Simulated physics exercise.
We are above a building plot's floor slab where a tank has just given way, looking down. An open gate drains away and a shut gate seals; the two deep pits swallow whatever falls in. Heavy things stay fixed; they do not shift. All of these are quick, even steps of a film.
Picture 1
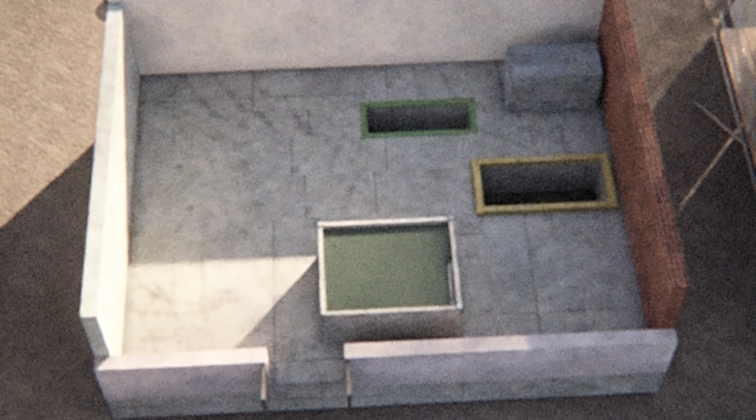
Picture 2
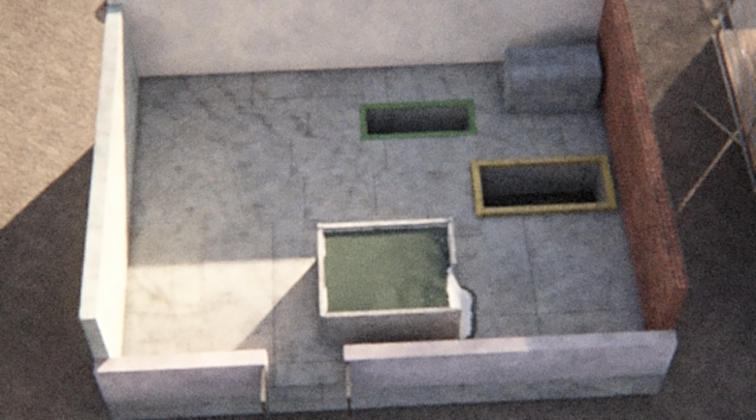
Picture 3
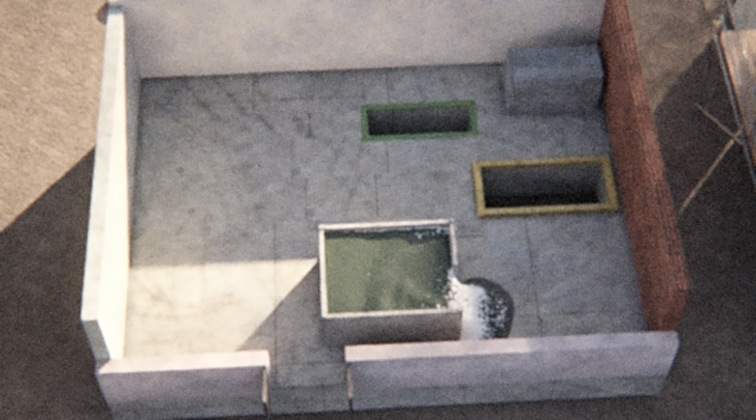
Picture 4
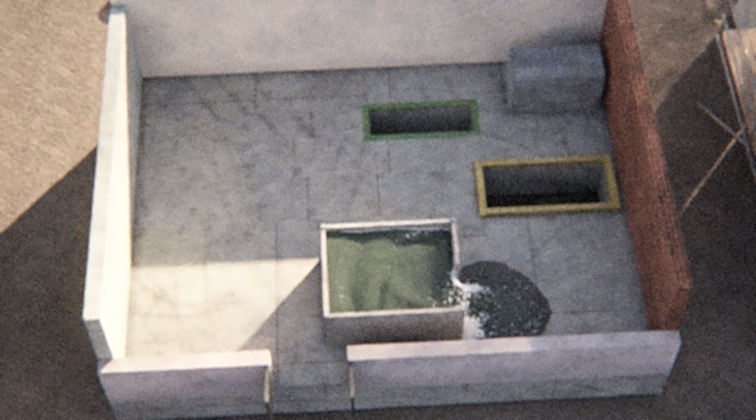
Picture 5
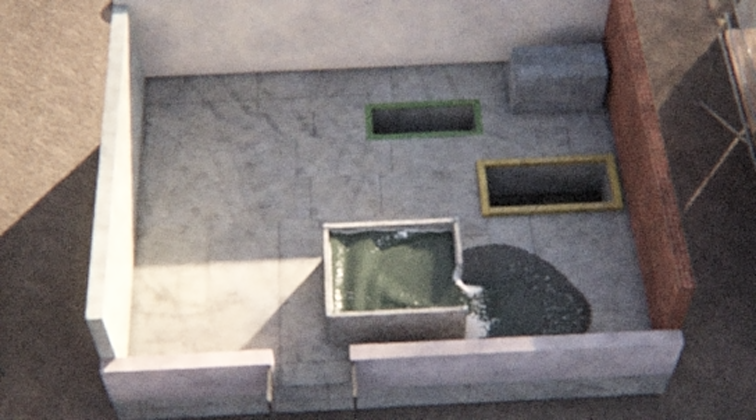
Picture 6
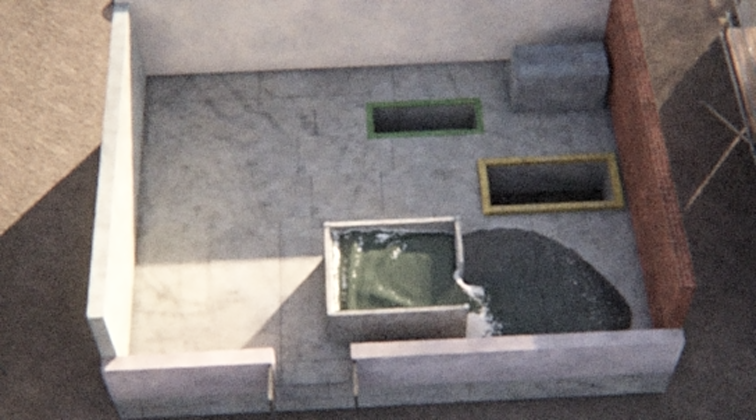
A walled concrete floor held an open tank of still, greenish water, then water poured out through a gap in its right side and spread in a dark, widening pool to the right.
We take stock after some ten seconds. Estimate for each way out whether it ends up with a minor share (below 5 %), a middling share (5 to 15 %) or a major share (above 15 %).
Estimates: The gate, a minor share; the yellow pit, a major share; the green pit, a minor share.
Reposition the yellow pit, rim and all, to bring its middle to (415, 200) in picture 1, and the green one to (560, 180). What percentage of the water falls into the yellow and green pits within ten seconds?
Per cent, approx.: Yellow 0, green 60.
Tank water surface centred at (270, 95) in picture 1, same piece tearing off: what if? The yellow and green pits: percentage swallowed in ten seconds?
After ten seconds: Yellow pit around 8 percent, green pit around 40 percent.
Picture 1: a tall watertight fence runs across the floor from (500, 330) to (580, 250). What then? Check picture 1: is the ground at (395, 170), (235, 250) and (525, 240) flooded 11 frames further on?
Taking the three spots in the order asked, they are bone-dry, bone-dry and waterlogged.
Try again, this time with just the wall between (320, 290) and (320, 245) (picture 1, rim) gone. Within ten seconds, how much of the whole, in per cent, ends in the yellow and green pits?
Yellow takes 0 in a hundred, green takes 12 in a hundred.
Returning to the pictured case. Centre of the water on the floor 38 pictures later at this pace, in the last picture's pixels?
The water's centre sits above (494, 270).
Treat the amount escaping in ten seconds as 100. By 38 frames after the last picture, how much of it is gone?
My figure: 75 percent.
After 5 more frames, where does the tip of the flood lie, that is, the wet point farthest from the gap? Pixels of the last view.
I'd say at around (624, 212).
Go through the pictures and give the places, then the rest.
In the first picture, still water in the open tank at (388, 268).
In the second picture, the front is at (463, 291), out from the gap at (453, 304).
In the third picture, water pours out at (455, 307) and has run to (506, 299).
In the fourth picture, water pours out at (457, 307) and has run to (541, 300).
In the fifth picture, the front is at (585, 324), out from the gap at (459, 306).
In the sixth picture, water pours out at (460, 305) and has run to (625, 314).
A moment on, water covers 15 % of the floor; the gate 0 %, the yellow pit 0 %, the green pit 0 %.
Next, water covers 20 % of the floor; the gate 0 %, the yellow pit 1 %, the green pit 0 %.
Then, water covers 25 % of the floor; the gate 0 %, the yellow pit 10 %, the green pit 0 %.
Later, water covers 45 % of the floor; the gate 0 %, the yellow pit 21 %, the green pit 1 %.
In the end, water covers 75 % of the floor; the gate 1 %, the yellow pit 25 %, the green pit 2 %.
